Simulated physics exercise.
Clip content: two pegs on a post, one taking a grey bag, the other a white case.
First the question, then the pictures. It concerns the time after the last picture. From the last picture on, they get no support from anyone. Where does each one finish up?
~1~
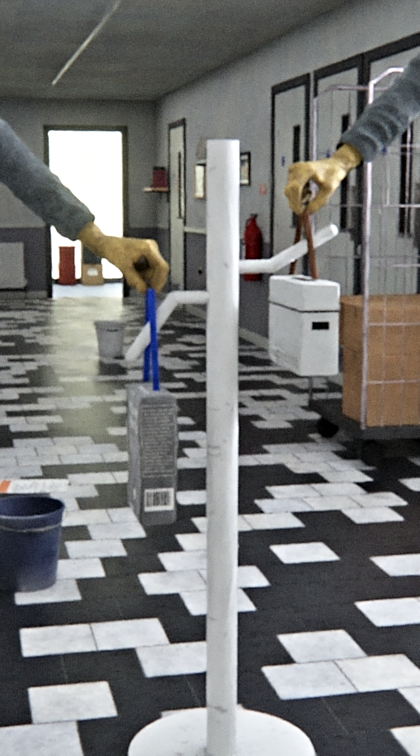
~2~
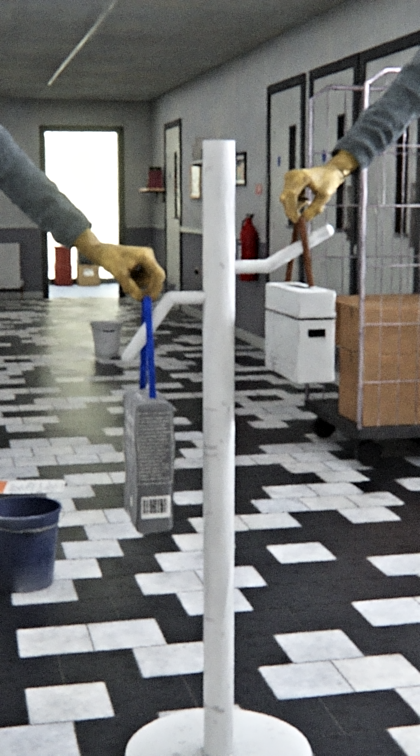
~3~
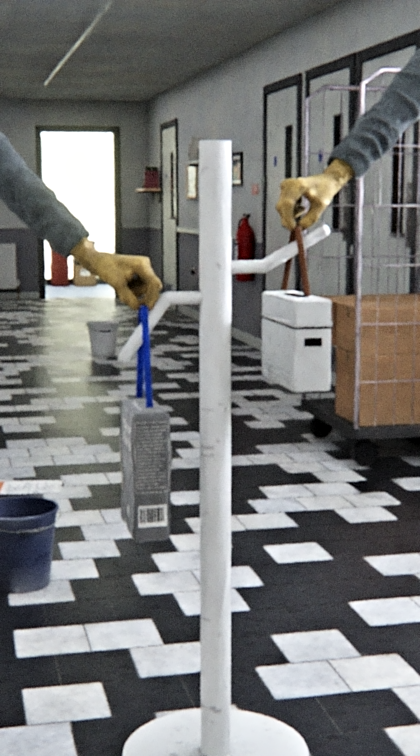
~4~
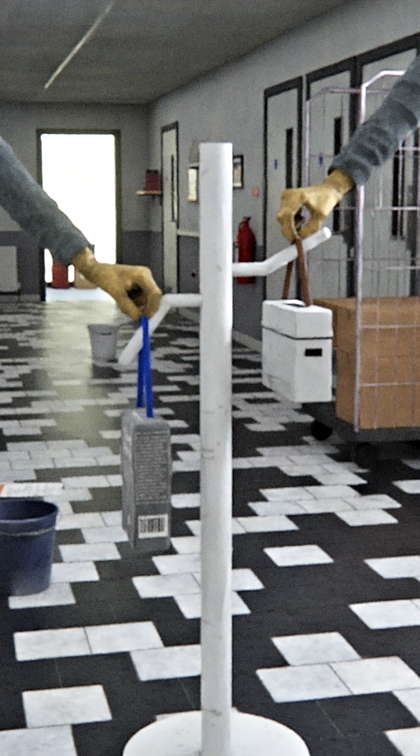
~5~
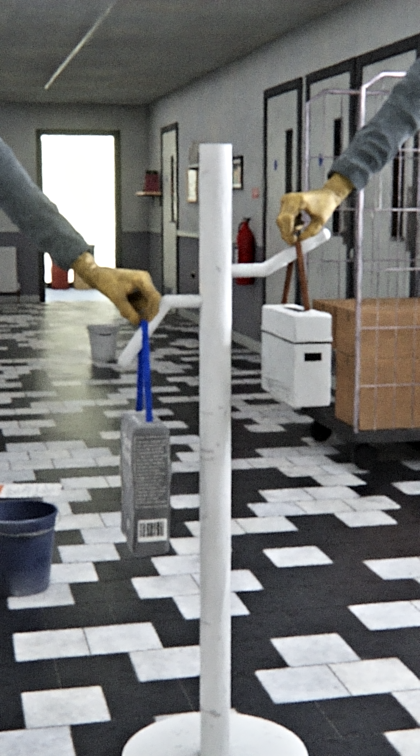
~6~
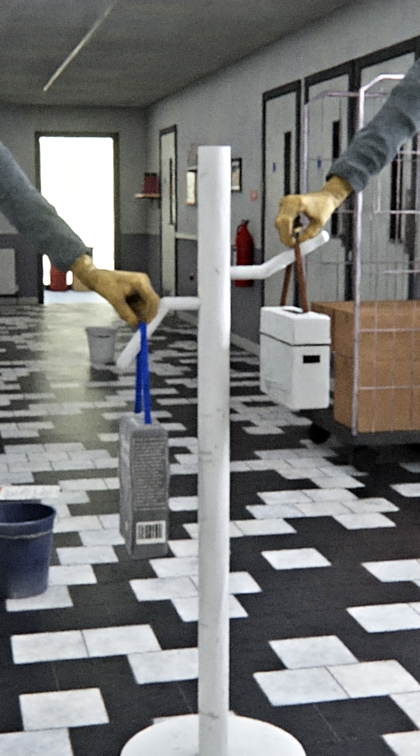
The grey bag finishes off its peg, the white case finishes on its peg.
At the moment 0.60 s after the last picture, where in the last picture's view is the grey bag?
Position then: (192, 689).
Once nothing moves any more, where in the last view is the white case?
(232, 375).
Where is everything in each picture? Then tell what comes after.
The first frame shows grey bag (151, 453); white case (302, 324); left peg tip (132, 356); right peg tip (330, 231).
The second frame shows grey bag (148, 460); white case (299, 331).
The third frame shows grey bag (145, 469); white case (295, 339).
The fourth frame shows grey bag (145, 479); white case (296, 349).
The fifth frame shows grey bag (145, 483); white case (295, 354).
The sixth frame shows grey bag (143, 485); white case (293, 356); left peg tip (123, 362), sloping steeply down; right peg tip (321, 237), pointing up.
Then, 0.30 s on from there, grey bag falling near (144, 618); white case still up near (273, 371).
Then, 0.60 s on from there, grey bag on the floor near (192, 689); white case still up near (228, 373).
Then, 0.92 s on from there, grey bag on the floor near (229, 715); white case still up near (264, 377).
In the end, grey bag on the floor near (229, 715); white case still up near (231, 375). The grey bag slips off its peg and the white case holds on.
